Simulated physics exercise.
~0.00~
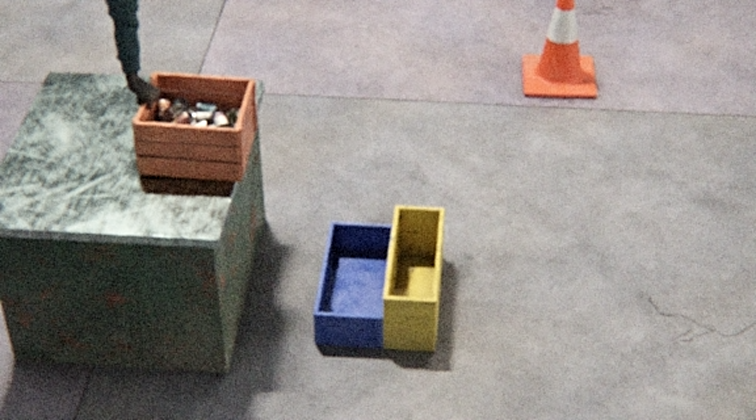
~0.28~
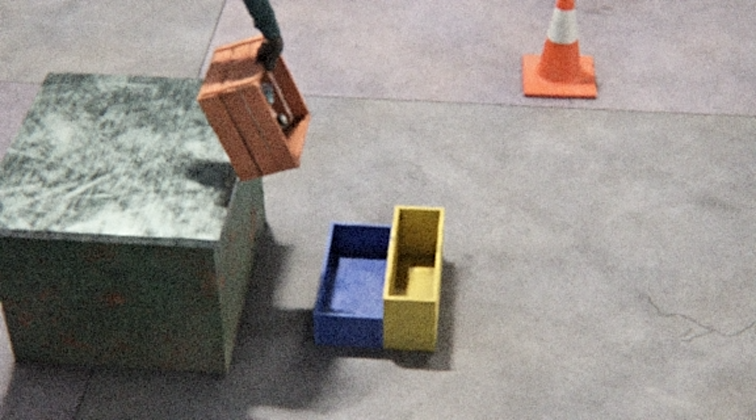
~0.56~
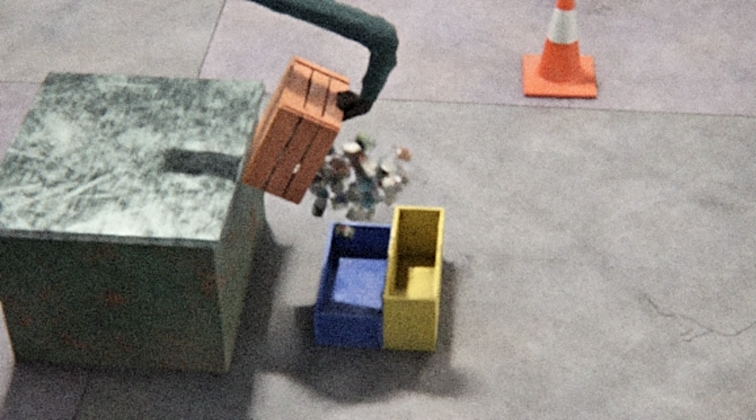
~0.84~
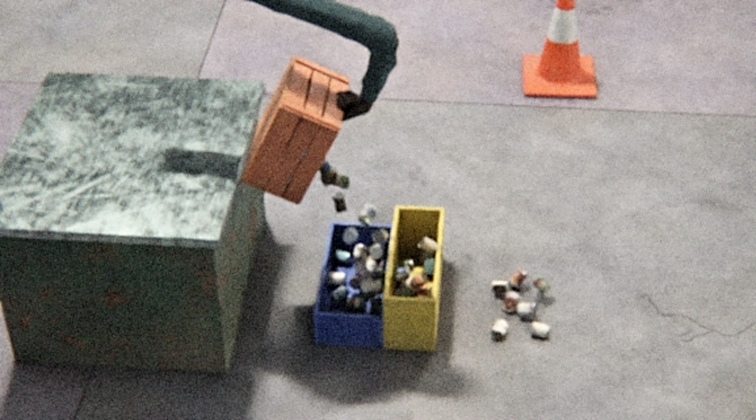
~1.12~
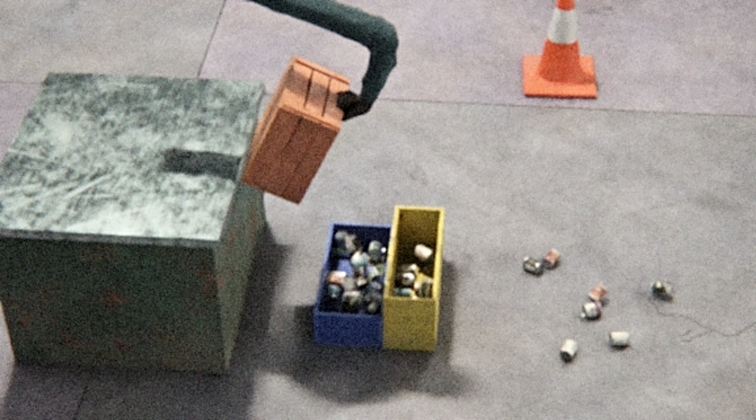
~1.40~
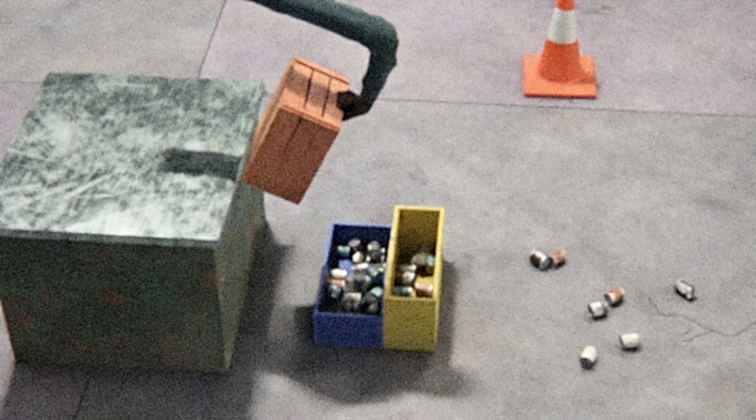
An orange slatted tote full of small tins, gripped by a dark green jointed arm, sits at the right end of a mottled green bench, seen from above on a grey concrete floor. Below and to the right stand an empty blue tub and a narrower yellow tote, with a traffic cone behind. The arm swings the orange tote off the bench to the right and tips it over until the tins spill out. Most drop into the blue tub and others into the yellow tote, while a few land beyond and roll right. The emptied tote stays tilted, with the blue tub holding the largest heap and seven tins scattered on the floor.
